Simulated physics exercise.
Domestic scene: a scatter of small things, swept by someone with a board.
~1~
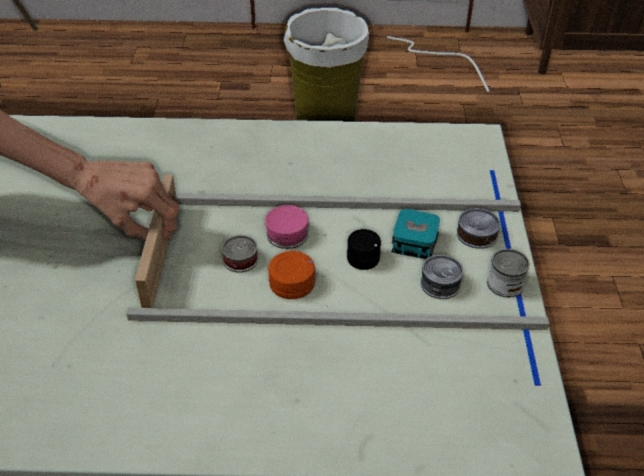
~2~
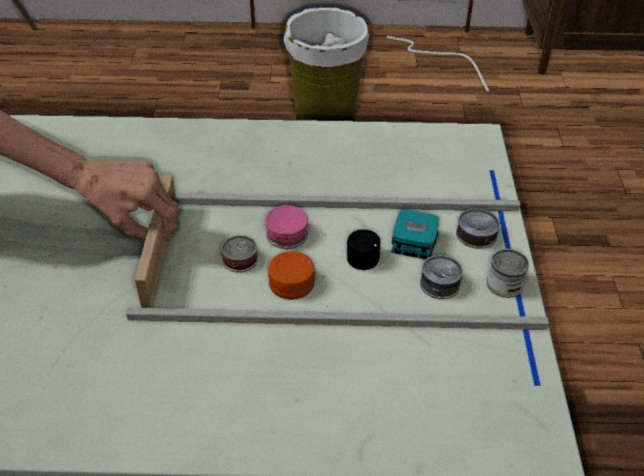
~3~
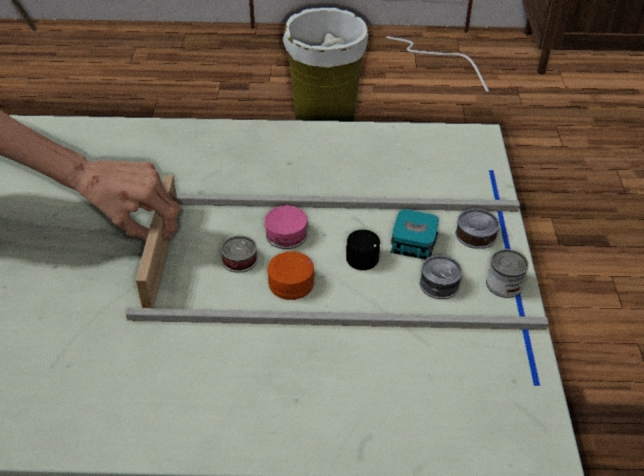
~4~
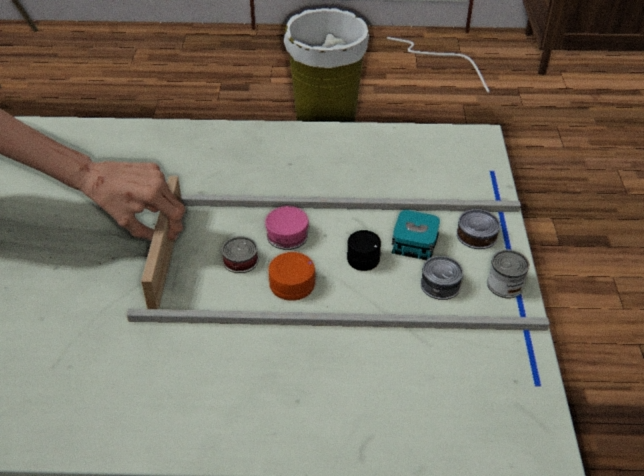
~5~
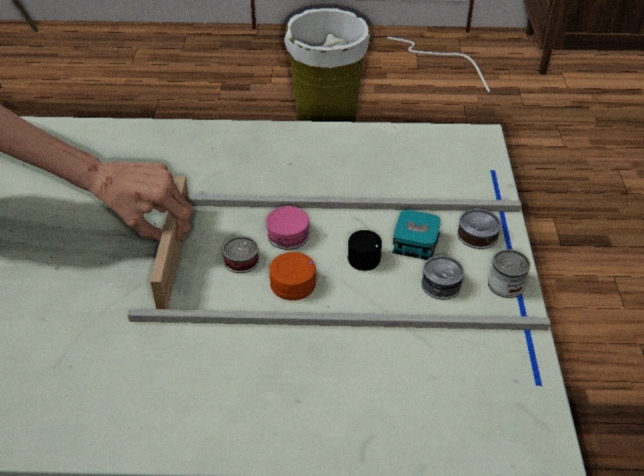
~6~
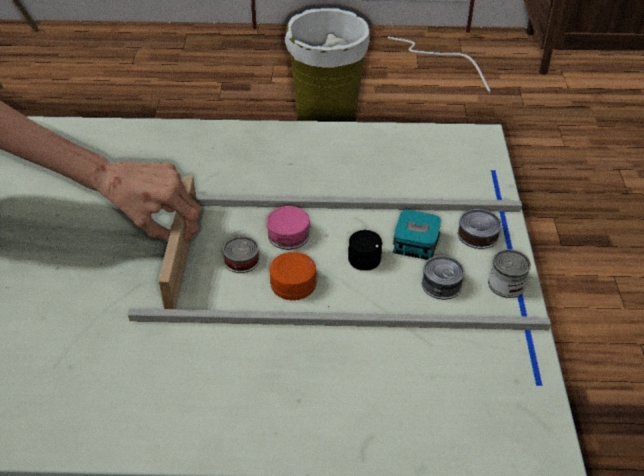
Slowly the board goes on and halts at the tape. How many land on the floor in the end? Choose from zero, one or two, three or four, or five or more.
In the end, five or more land there.
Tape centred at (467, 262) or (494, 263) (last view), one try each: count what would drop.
In that order 2 and 5.
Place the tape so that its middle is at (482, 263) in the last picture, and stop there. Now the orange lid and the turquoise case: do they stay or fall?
The orange lid survives; the turquoise case comes down.
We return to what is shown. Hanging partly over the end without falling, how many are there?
The number is 3.
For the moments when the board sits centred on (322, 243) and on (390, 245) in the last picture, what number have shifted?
Tally at point one: 4; at point two: 7.
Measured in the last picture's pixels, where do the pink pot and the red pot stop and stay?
The pink pot finishes at (530, 231); the red pot finishes at (532, 261).
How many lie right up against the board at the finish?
It touches 3.
Soon after, none off yet; white tin at rest near (509, 273); brown pot at rest near (479, 229); grey pot at rest near (443, 277).
Then, none off yet; white tin moving near (516, 273); brown pot moved about its own width near (511, 227); grey pot moved about its own width near (478, 281).
At rest, the number that fall off is five or more; fallen, black lid, turquoise case, grey pot, brown pot and white tin.
